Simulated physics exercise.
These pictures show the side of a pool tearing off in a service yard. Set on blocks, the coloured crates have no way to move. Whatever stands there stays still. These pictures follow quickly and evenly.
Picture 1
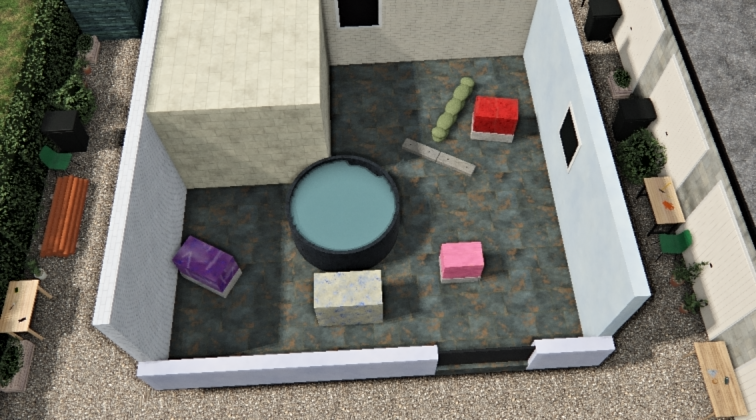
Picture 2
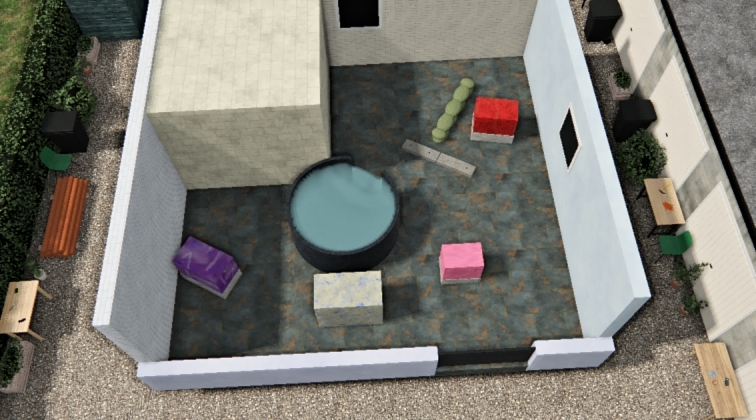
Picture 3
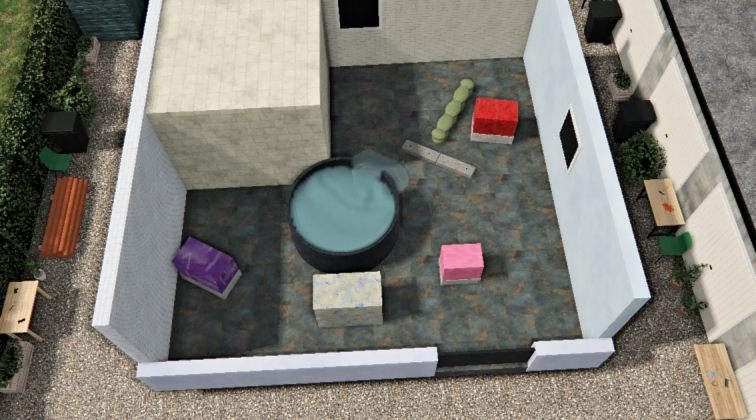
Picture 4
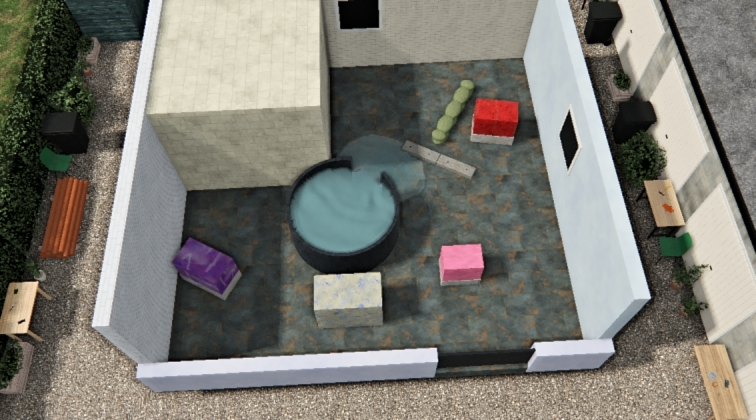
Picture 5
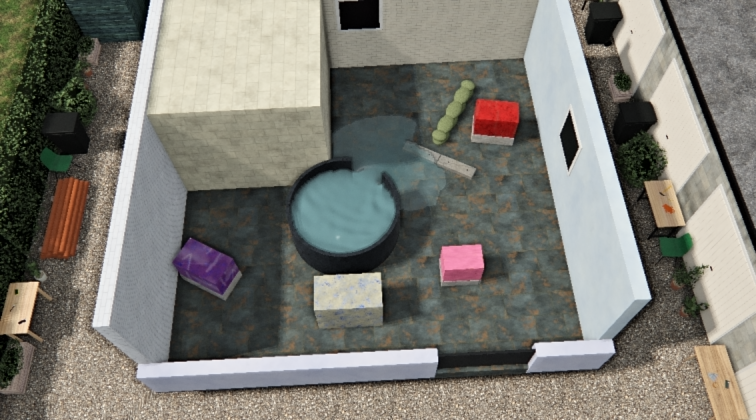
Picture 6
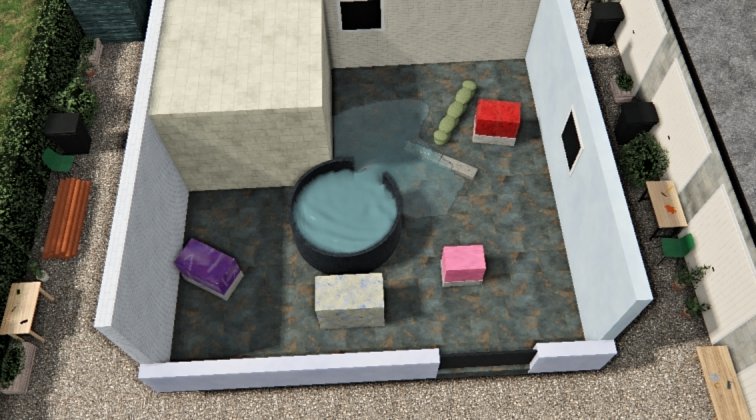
At the start, a round dark tank of still blue water stands among coloured crates in a walled yard. A gap opens on its far side and water pours out over the dark floor. The sheet fans up and to the right, spreading across the grey plank and reaching the green segmented object.
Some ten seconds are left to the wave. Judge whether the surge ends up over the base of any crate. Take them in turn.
The pink crate will be a dry one; the purple crate will be a dry one; the red crate will be a dry one.
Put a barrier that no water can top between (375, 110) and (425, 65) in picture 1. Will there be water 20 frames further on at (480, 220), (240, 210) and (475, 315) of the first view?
As listed: Covered, dry, not flooded.
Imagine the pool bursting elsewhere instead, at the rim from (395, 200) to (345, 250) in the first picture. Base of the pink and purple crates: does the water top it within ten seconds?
I expect pink goes wet while purple remains untouched.
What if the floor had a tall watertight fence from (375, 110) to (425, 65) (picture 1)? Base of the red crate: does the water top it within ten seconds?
In short: The red one is spared.
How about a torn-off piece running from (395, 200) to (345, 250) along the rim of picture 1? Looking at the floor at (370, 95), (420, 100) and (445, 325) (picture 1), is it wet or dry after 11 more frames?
In that order: No water, not flooded, under water.
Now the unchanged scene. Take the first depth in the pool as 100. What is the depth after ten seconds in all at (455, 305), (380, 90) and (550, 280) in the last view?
Estimate: 6, 12, 14 %.
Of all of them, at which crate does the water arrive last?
The answer here is the purple crate.
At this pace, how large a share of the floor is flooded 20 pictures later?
Some 45 per cent.
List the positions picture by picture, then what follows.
The round tank at (343, 204) is whole and still, in the first picture.
The front is at a hidden place, out from the gap on the round tank's far side, in the second picture.
The front is at (372, 153), out from the gap on the round tank's far side, in the third picture.
The front is at (387, 139), out from the gap on the round tank's far side, in the fourth picture.
Water pours out on the round tank's far side and has run to (411, 121), in the fifth picture.
The front is at (418, 102), out from the gap on the round tank's far side, in the sixth picture.
A moment on, water covers 30 % of the floor; the pink crate not reached, the purple crate not reached, the red crate water round its plinth.
Next, water covers 40 % of the floor; the pink crate not reached, the purple crate not reached, the red crate water round its plinth.
Then, water covers 45 % of the floor; the pink crate water round its plinth, the purple crate not reached, the red crate water round its plinth.
Later, water covers 60 % of the floor; the pink crate water round its plinth, the purple crate not reached, the red crate water round its plinth.
In the end, water covers 80 % of the floor; the pink crate stayed above the water, the purple crate stayed above the water, the red crate stayed above the water.
